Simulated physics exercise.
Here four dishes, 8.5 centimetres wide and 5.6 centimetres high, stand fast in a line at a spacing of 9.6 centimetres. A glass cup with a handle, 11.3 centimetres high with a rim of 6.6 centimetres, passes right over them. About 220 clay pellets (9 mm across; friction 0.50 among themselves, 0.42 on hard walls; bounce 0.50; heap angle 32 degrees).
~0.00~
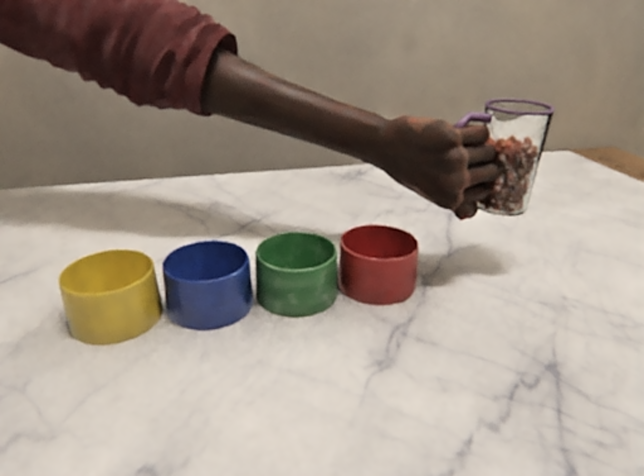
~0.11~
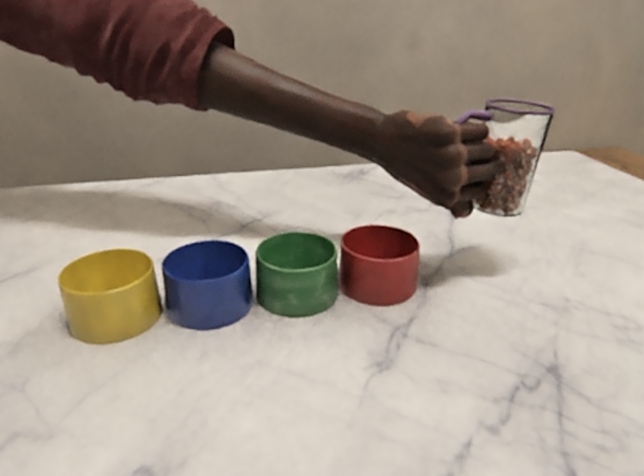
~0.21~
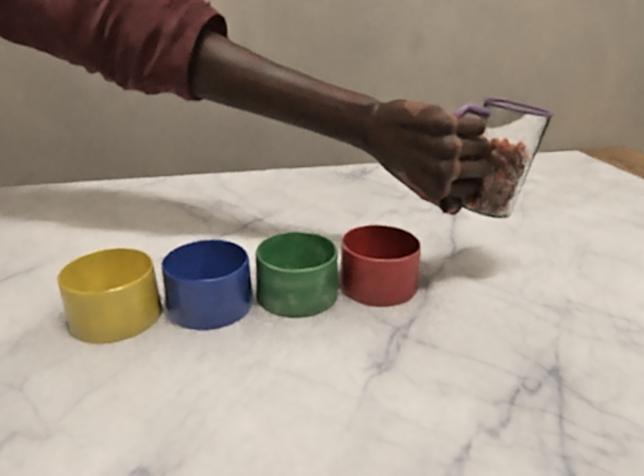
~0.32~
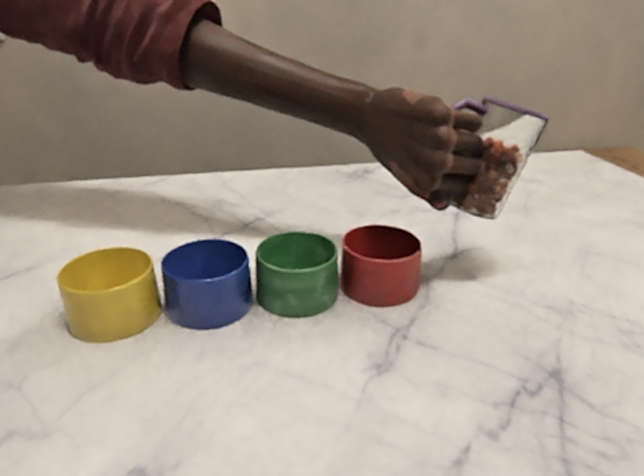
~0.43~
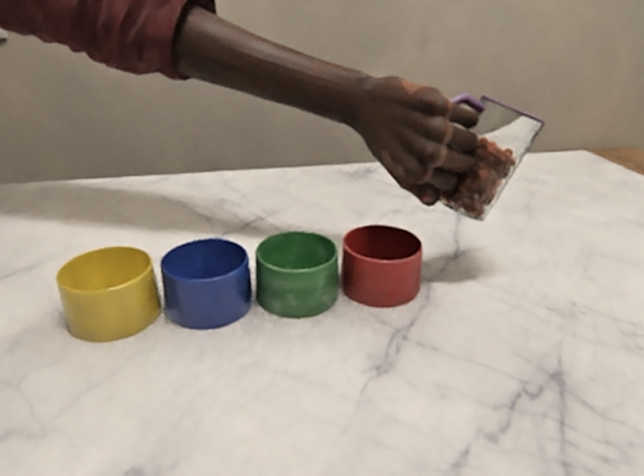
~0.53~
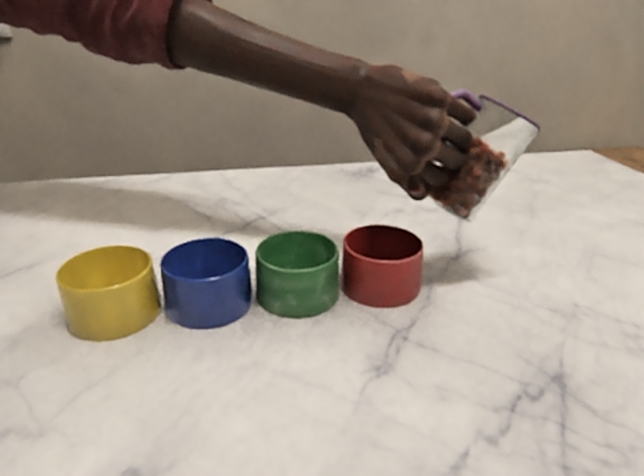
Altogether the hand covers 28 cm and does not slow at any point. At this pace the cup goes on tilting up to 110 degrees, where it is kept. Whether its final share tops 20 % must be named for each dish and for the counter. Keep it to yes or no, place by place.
Place by place: Red dish yes, blue dish no, green dish yes, yellow dish no, counter no.
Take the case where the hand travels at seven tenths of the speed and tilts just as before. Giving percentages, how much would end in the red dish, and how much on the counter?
Red 40, counter 60.
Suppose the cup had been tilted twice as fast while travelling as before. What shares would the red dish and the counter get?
Result - red: 30; counter: 70.
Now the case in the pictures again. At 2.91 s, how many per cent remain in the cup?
Roughly 15 in a hundred.
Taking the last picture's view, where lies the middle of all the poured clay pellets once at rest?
Look around (364, 274) in the last picture.
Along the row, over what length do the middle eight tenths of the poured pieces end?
Some 11 centimetres.
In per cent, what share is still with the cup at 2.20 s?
Roughly 60 %.
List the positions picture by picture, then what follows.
In the first frame, cup at (509, 158), tilt 0 degrees, lip at (546, 106), moved 0.0 cm; middle of the pieces at (505, 172); red dish at (379, 241); green dish at (296, 250); blue dish at (206, 260); yellow dish at (108, 271).
In the second frame, cup at (507, 159), tilt 3 degrees, lip at (547, 107), moved 0.5 cm; middle of the pieces at (502, 173).
In the third frame, cup at (500, 159), tilt 9 degrees, lip at (544, 111), moved 1.6 cm; middle of the pieces at (494, 174).
In the fourth frame, cup at (493, 160), tilt 16 degrees, lip at (541, 116), moved 2.8 cm; middle of the pieces at (485, 174).
In the fifth frame, cup at (485, 160), tilt 22 degrees, lip at (537, 121), moved 3.9 cm; middle of the pieces at (476, 174).
In the sixth frame, cup at (477, 161), tilt 28 degrees, lip at (532, 126), moved 5.0 cm; middle of the pieces at (467, 174); red dish at (383, 242); green dish at (297, 250); blue dish at (205, 258); yellow dish at (105, 267). Its pace works out near 60 degrees a second; the hand travels 11 cm a second.
After 1.54 s, tilt 88 degrees; cup holds 100 %.
After 2.20 s, tilt 110 degrees; cup holds 60 %, red 40 %.
After 2.91 s, tilt 110 degrees; cup holds 15 %, red 60 %, green 20 %.
At rest (3.9 s), red 60 %, blue 0 %, green 30 %, yellow 0 %, counter 5 %.
